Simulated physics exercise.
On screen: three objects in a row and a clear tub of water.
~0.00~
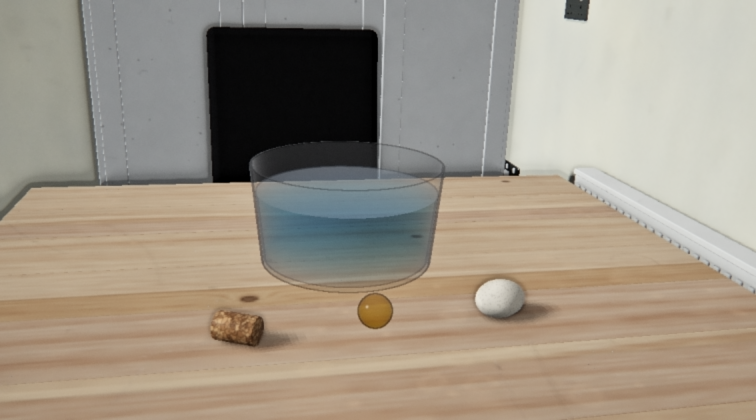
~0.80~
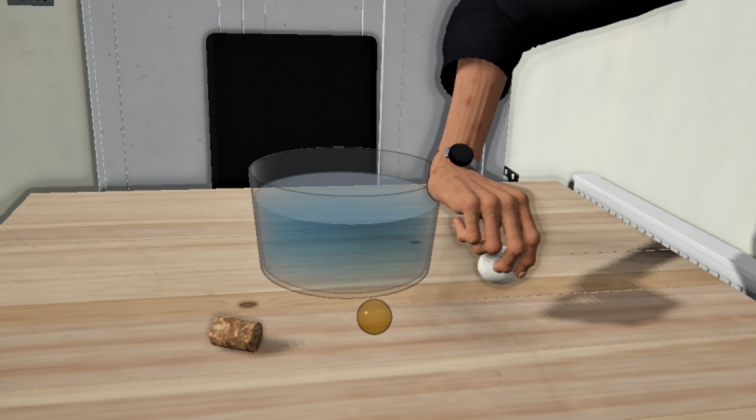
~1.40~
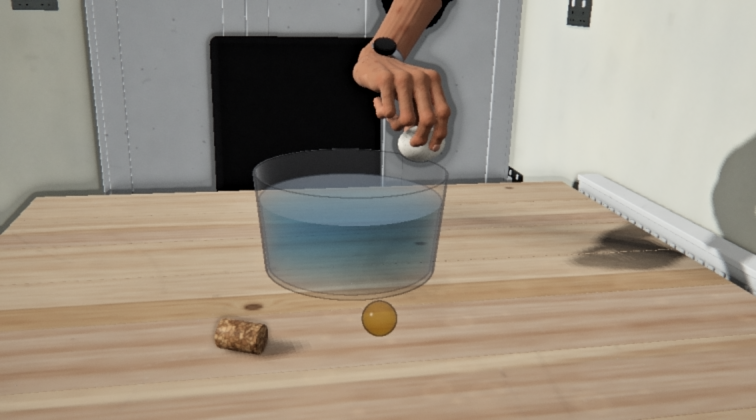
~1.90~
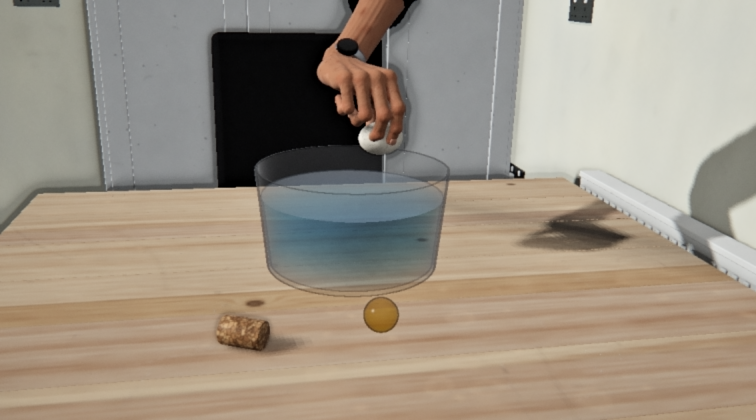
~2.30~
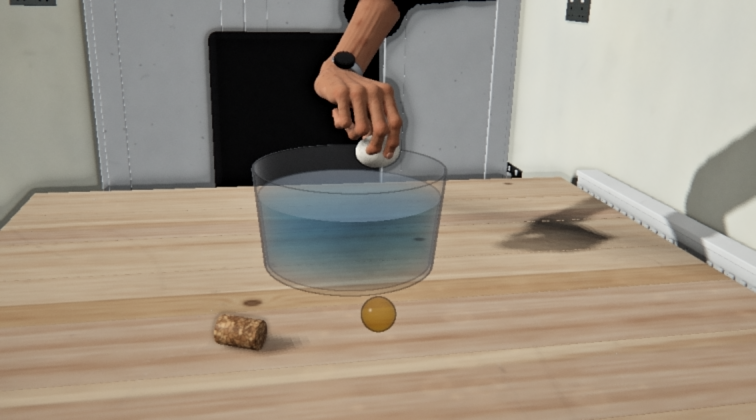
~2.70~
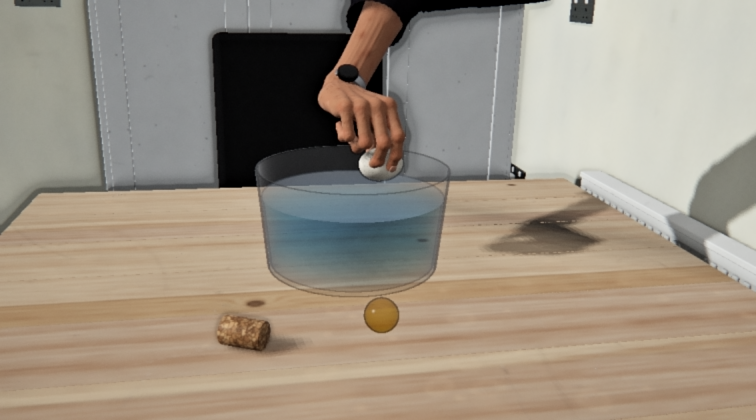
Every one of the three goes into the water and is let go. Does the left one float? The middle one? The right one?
Well, left won't go under; middle won't stay up; right won't stay up.
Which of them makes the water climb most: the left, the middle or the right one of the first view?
The third item in the row.
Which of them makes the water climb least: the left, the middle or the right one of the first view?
The leftmost one.
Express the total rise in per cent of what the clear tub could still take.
Share used: Roughly 6 percent.
After 4.0 s, the egg drops to the bottom.
After 8.0 s, the glass marble drops to the bottom.
After 12.0 s, the cork stays afloat; afloat, cork.
